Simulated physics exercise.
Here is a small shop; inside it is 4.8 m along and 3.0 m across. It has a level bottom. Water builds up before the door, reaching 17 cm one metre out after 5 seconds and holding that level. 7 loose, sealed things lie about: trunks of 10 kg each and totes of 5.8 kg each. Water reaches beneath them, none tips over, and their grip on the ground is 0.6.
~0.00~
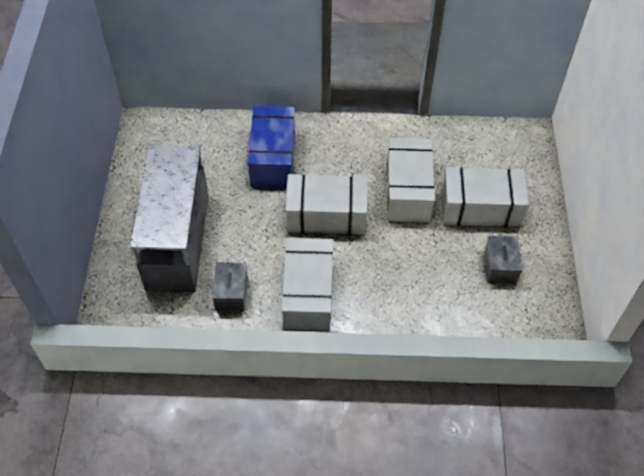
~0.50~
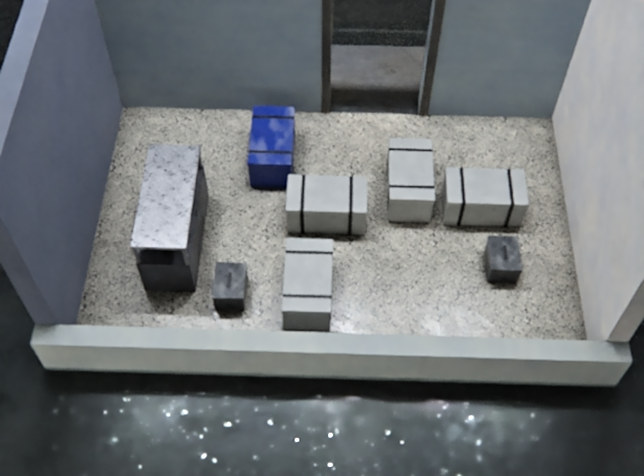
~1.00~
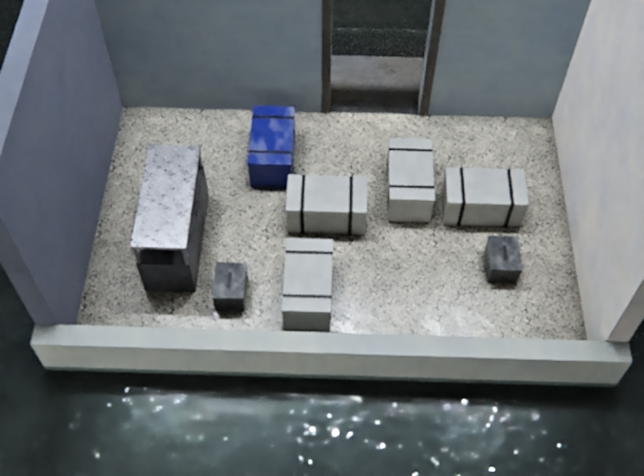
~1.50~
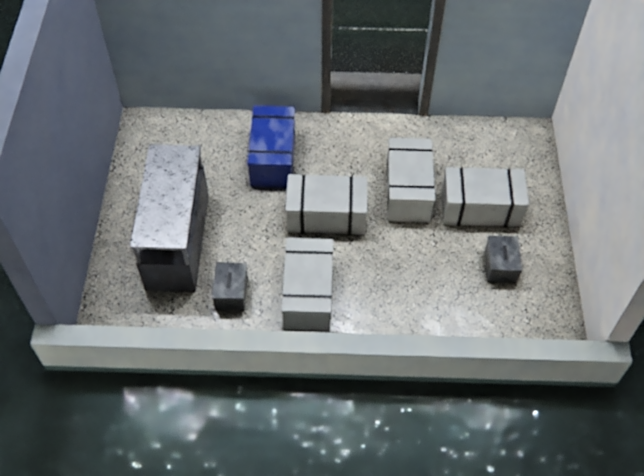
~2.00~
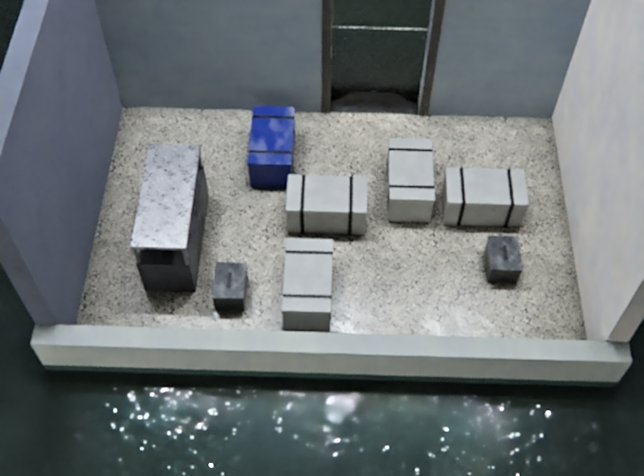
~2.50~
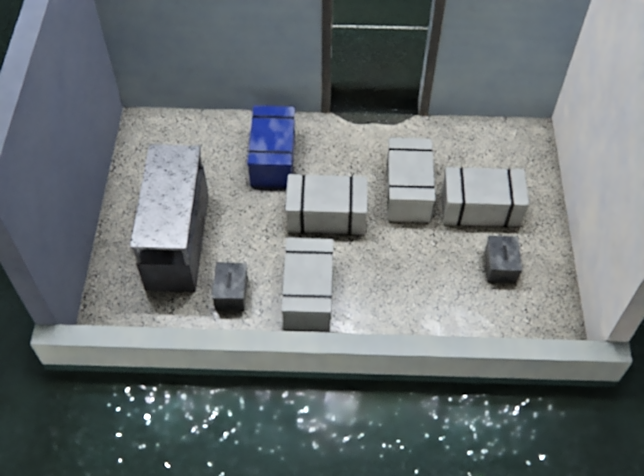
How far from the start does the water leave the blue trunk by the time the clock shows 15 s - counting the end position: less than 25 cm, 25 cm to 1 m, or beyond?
I expect it goes a modest distance.
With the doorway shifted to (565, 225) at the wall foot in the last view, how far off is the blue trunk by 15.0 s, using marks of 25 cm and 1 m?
With that change, the blue trunk travels a long distance.
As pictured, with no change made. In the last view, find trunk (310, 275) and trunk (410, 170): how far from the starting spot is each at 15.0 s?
One is off by 200 cm, the other by 100 cm, in the order asked.
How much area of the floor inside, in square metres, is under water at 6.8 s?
My estimate is roughly 9.5 m2.
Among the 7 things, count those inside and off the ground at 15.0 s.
At that moment it comes to 7.
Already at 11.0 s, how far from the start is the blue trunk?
By then it has shifted roughly 20 cm.
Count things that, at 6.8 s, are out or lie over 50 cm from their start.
I get 2.
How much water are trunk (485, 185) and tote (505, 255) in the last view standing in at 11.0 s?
About 6 and 7 cm.
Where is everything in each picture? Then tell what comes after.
The blue trunk at (272, 135), on the bottom; water covers 0.0 m2; 0 of 7 have shifted, in the first picture.
The blue trunk at (272, 135), on the bottom; water covers 0.0 m2; 0 of 7 have shifted, in the second picture.
The blue trunk at (272, 135) rests on the ground; water covers 0.0 m2; 0 of 7 have shifted, in the third picture.
The blue trunk at (272, 135) rests on the ground; 0.0 m2 under water; 0 of 7 have shifted, in the fourth picture.
The blue trunk at (272, 135) rests on the ground; 0.0 m2 under water; 0 of 7 have shifted, in the fifth picture.
The blue trunk at (272, 135) rests on the ground; water covers 0.1 m2; 0 of 7 have shifted, in the sixth picture.
After 3.5 s the blue trunk is near (272, 135), 0.0 m from its start, aground; 0 afloat.
After 6.8 s the blue trunk is near (271, 134), 0.0 m from its start, aground; 1 afloat.
After 11.0 s the blue trunk is near (257, 129), 0.2 m from its start, afloat; 7 afloat.
After 15.0 s the blue trunk is near (295, 106), 0.4 m from its start, afloat; 7 afloat.
